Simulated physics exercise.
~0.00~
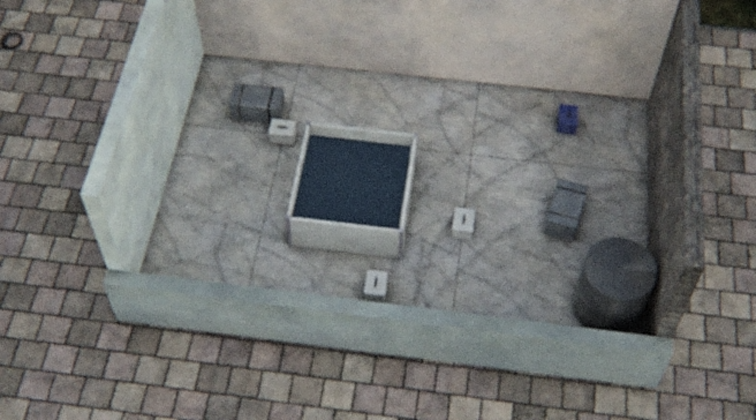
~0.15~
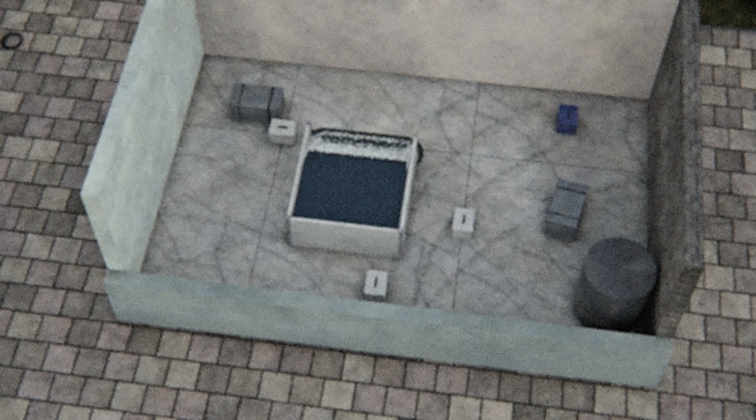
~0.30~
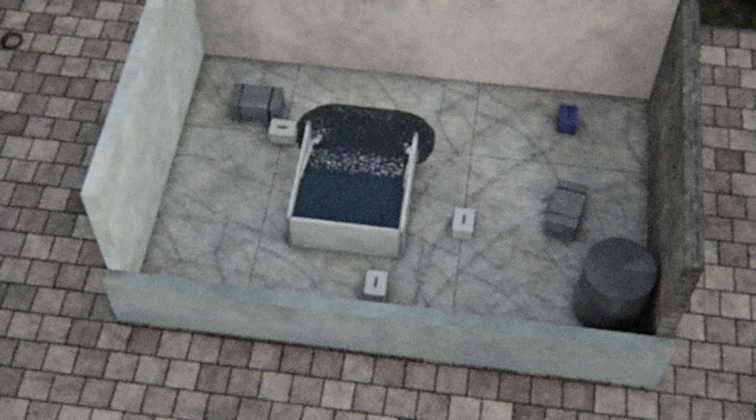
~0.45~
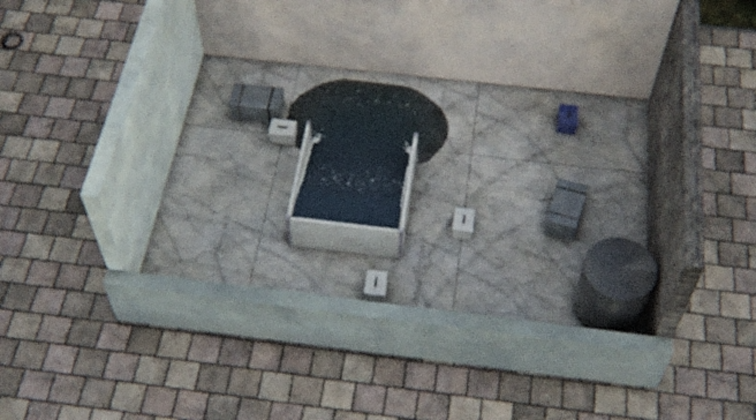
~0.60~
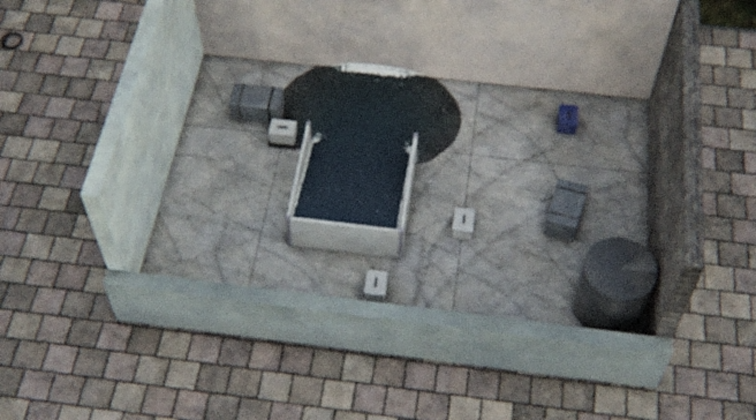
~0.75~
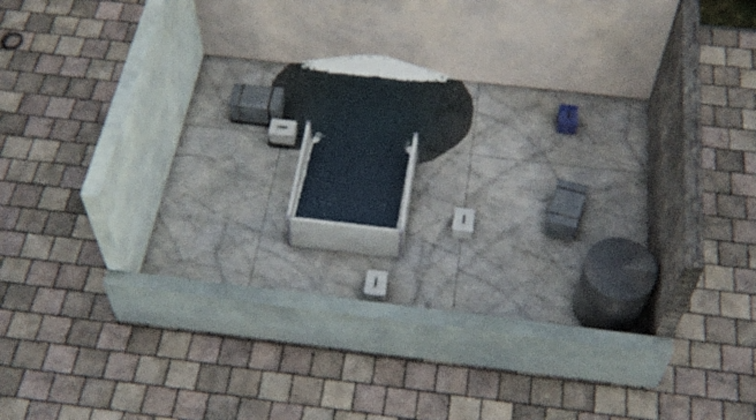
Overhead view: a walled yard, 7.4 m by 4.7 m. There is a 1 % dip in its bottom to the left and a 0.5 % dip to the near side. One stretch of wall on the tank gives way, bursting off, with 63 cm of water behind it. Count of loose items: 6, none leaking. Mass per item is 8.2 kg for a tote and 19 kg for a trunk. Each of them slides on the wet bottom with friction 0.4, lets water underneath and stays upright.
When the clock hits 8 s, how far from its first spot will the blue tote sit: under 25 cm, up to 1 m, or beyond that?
I think it's going to get taken a long way.
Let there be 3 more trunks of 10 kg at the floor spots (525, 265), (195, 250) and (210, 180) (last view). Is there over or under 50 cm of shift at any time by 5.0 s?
In the order listed: Behind the line; across the line; across the line.
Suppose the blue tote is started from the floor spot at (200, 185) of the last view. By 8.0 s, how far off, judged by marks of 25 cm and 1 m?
Observed: Object goes well off.
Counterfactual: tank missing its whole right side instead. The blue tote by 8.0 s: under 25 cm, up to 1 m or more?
Under that change, the blue tote covers a big distance.
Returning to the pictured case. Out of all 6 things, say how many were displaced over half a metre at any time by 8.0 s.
The total is 3.
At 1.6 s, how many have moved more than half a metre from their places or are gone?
At that time I count 0.
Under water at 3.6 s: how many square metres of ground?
The covered patch comes to about 23 m2.
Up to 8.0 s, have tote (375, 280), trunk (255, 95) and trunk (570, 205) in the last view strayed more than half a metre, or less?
Taking them in order: Fell shy, exceeded and exceeded.
After 1.6 s the blue tote is near (569, 115), 0.0 m from its start, aground; 0 afloat.
After 3.6 s the blue tote is near (636, 199), 1.9 m from its start, afloat; 1 afloat.
After 5.6 s the blue tote is near (538, 252), 2.6 m from its start, aground; 0 afloat.
After 8.0 s the blue tote is near (488, 266), 3.1 m from its start, aground; 2 afloat.
